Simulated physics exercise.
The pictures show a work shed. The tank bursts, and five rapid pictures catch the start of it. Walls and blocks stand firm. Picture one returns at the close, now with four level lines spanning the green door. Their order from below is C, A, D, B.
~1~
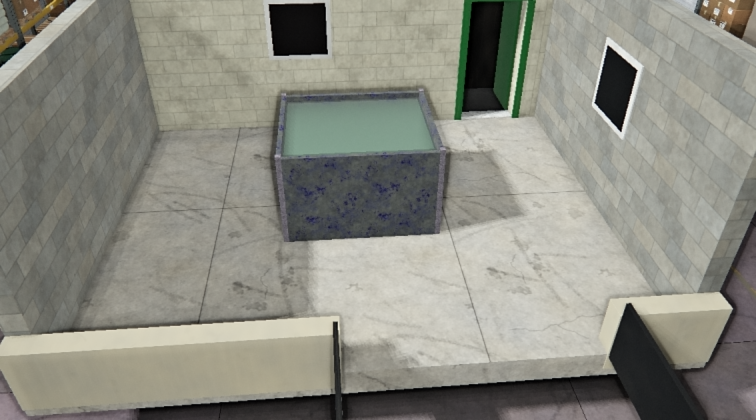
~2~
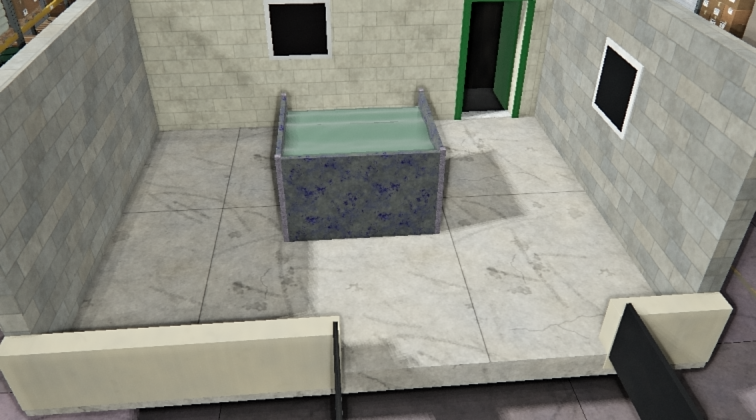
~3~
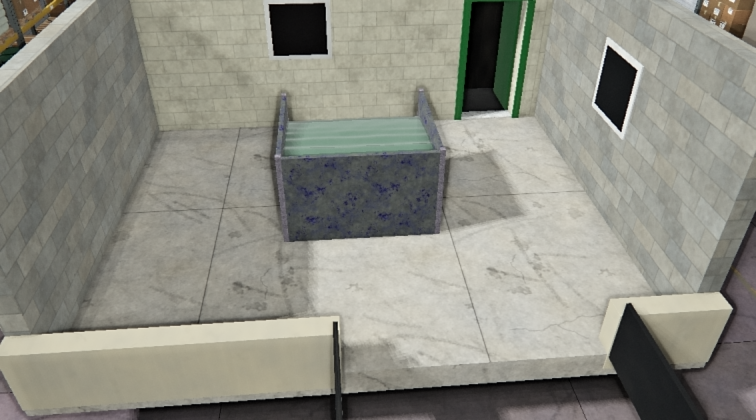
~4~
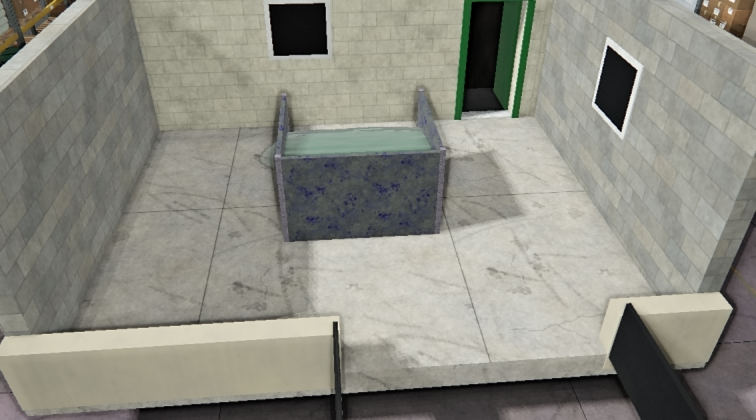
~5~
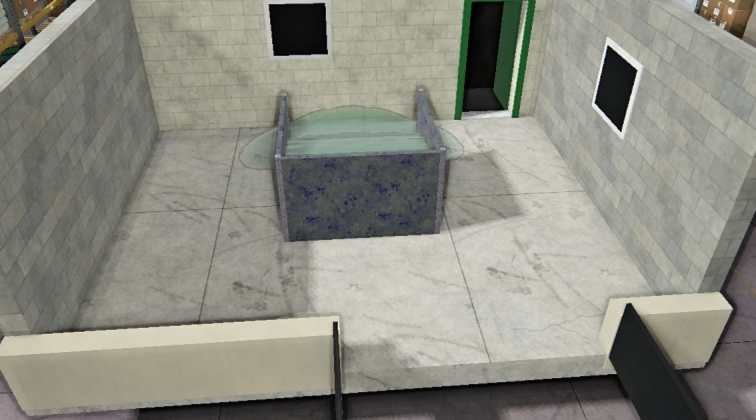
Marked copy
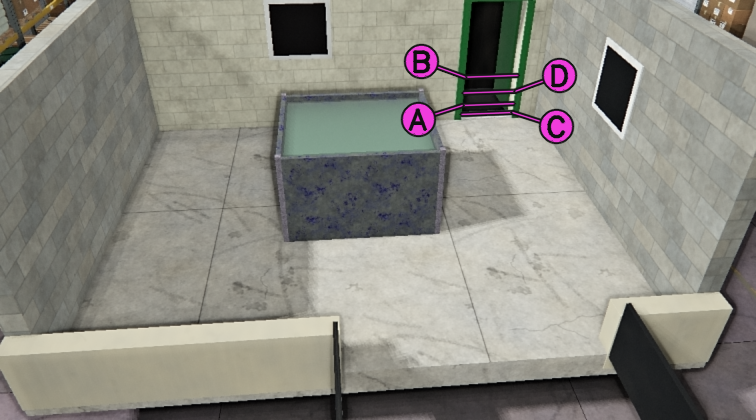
Pale green water in a blue-speckled tank sank lower after the tank's back side disappeared, then a thin, clear sheet of it spread out behind and to both sides across the shed's stone floor.
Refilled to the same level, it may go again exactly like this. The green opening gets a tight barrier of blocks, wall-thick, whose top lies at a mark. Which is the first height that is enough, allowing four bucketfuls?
Choose A.
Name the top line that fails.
C.
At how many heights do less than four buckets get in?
Three of them.
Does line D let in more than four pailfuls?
No, not at all.
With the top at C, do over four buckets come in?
Yes, it does.
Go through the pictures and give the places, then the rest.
Water in the tank at rest, its middle at (357, 127); foot of the green doorway at (486, 118); open gate at (478, 303).
Water covers 2 % of the ground, its front hidden from here.
Water covers 5 % of the ground, its front hidden from here.
Water covers 9 % of the ground, its front hidden from here.
Water covers 15 % of the ground and shows as far out as (450, 138).
On the marked copy, A at (488, 104); B at (491, 76); C at (487, 113); D at (489, 92); from the bottom up C, A, D, B.
With A, a bucket or two gets in.
With B, nothing gets over.
With C, about 15 bucketfuls get in.
With D, nothing gets over.
